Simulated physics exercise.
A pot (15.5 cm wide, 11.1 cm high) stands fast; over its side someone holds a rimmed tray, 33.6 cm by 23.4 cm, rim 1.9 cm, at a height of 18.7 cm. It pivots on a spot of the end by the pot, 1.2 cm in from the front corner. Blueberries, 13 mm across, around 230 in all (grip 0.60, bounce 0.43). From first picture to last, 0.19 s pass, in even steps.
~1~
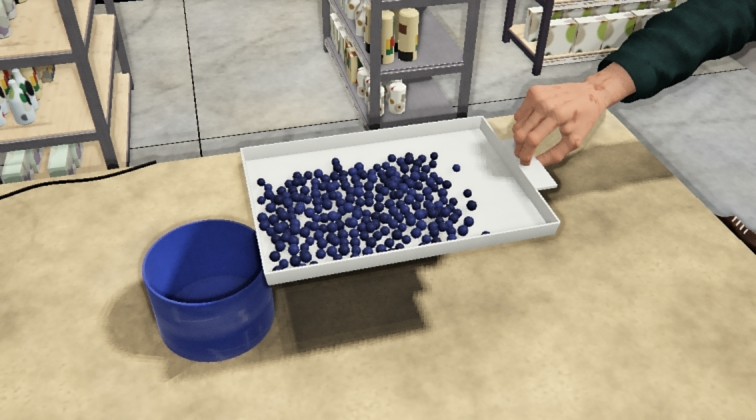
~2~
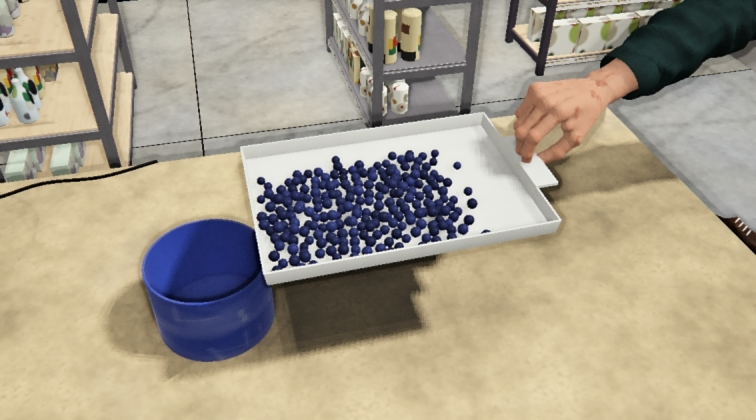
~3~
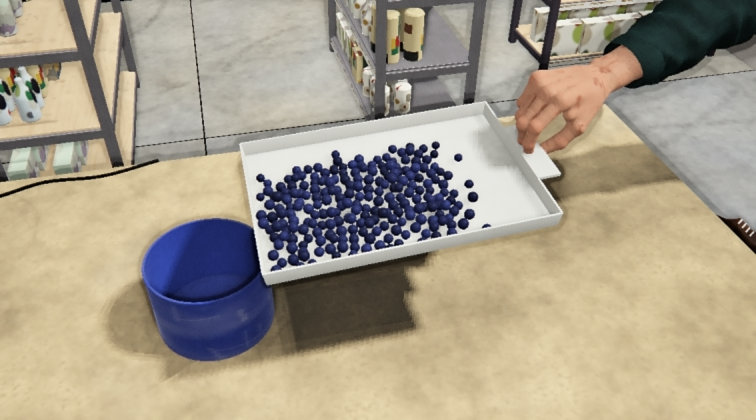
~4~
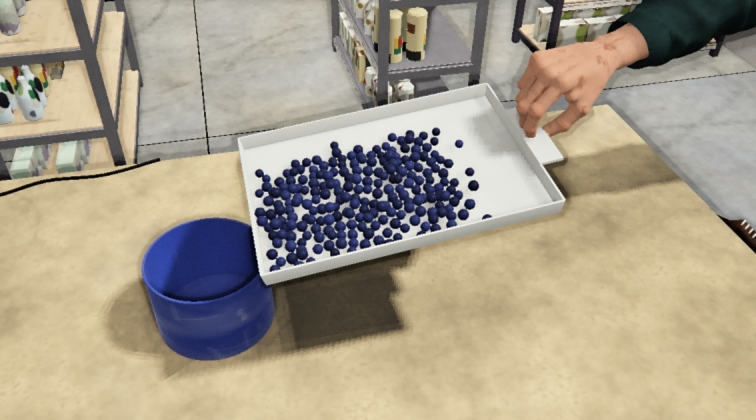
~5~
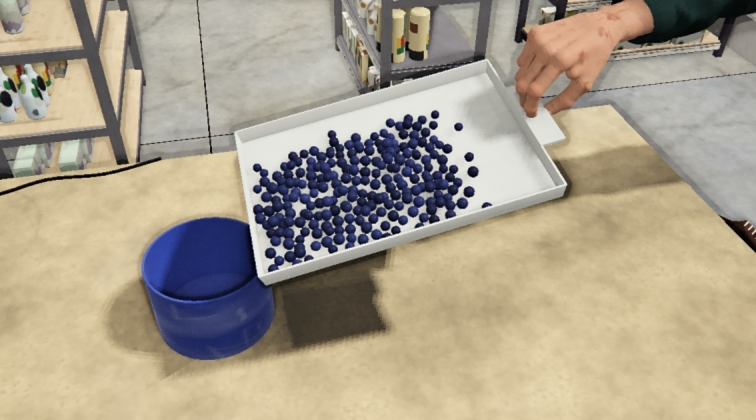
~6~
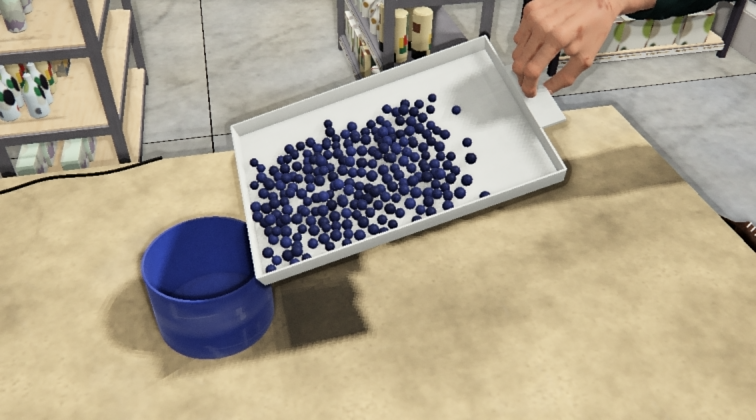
A hand tilting a white rimmed tray of small dark blue balls, raising its right end beside a still blue pot.
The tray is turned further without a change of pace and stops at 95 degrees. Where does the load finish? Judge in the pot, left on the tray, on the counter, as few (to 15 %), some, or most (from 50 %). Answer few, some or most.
Pot: Few, tray: Few, counter: Most.
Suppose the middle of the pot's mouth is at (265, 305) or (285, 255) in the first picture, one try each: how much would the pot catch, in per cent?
Some 15 and 0 per cent.
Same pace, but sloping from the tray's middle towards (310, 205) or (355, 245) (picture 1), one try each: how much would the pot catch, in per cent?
About 60 and 0 per cent.
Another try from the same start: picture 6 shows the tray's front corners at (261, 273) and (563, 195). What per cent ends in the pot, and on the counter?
Pot 0, counter 95.
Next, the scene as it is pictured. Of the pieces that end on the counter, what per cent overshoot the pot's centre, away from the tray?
Some 80 per cent.
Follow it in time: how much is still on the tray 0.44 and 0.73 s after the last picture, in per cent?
In turn: 95, 10.
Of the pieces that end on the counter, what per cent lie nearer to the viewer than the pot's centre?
Some 100 per cent.
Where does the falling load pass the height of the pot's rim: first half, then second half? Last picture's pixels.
First near (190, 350), later near (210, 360).
Then, 0.26 s after the last picture, tilt 57 degrees; the tray holds 100 %, the pot 0 %.
Then, 0.44 s after the last picture, tilt 83 degrees; the tray holds 95 %, the pot 0 %.
Then, 0.73 s after the last picture, tilt 95 degrees; the tray holds 10 %, the pot 0 %.
In the end, pot 0 %, tray 0 %, counter 100 %.
